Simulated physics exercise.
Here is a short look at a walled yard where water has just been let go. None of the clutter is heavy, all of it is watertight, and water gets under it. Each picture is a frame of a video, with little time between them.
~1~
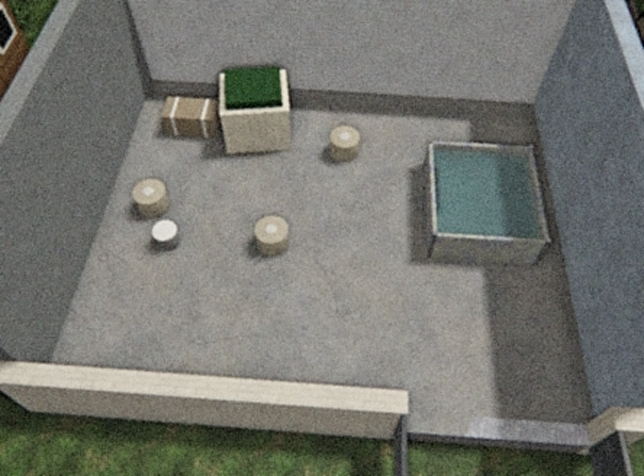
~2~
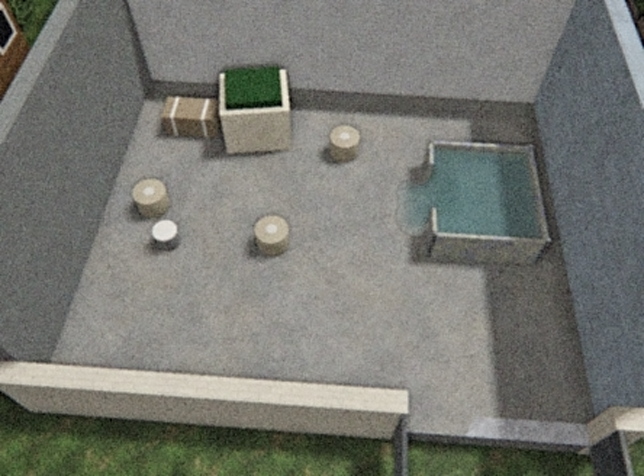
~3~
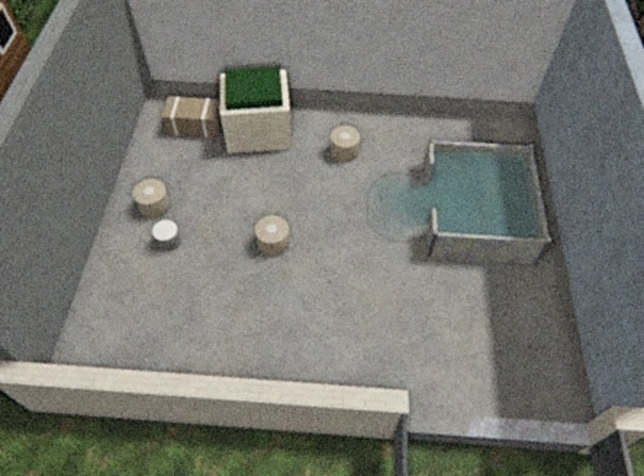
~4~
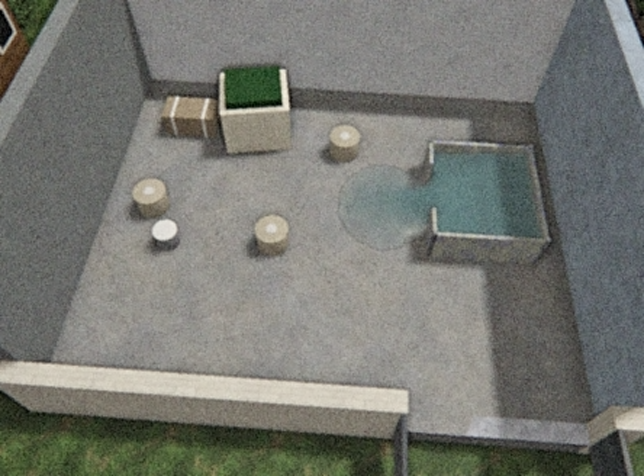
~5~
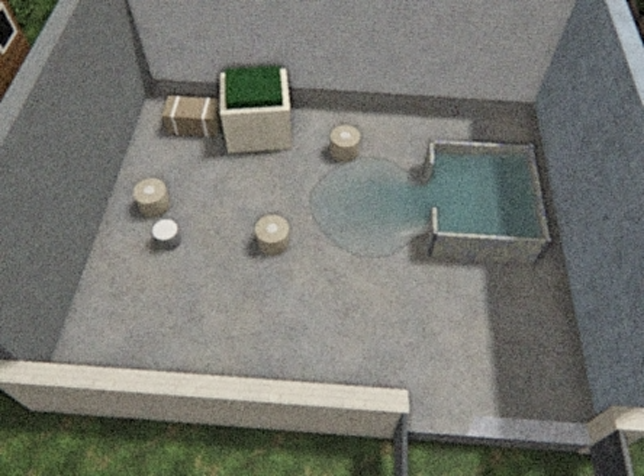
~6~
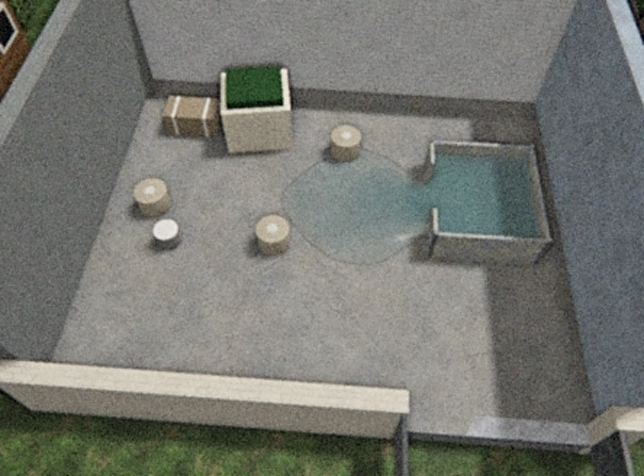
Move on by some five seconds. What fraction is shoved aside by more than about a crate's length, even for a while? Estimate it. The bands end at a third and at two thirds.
The result is a share of two thirds and over.
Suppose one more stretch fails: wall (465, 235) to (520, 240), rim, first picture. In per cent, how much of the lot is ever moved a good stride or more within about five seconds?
Roughly 0 percent.
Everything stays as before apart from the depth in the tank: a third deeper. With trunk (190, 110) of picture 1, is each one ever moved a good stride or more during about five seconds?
I reckon below that mark.
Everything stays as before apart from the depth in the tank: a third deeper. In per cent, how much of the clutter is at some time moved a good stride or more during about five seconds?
I'd put it near 80 per cent of the loose things.
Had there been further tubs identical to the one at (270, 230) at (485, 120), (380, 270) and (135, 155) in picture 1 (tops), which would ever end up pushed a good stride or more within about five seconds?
Twin one: Barely shifts; twin two: Barely shifts; twin three: Slides well clear.
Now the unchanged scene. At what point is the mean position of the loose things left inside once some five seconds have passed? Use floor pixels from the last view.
It lands somewhere near (192, 225).
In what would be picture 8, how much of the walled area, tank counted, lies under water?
About 20 in a hundred.
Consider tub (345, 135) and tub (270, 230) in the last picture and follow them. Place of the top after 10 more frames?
Look around pixels (311, 89) and (188, 256).
A moment on, 0 of 5 are well off their spots; 0 afloat.
Next, 2 of 5 are well off their spots; 0 afloat.
Later, 3 of 5 are well off their spots; 3 afloat.
In the end, 4 of 5 are well off their spots, and 4 have been at some point; 4 afloat.
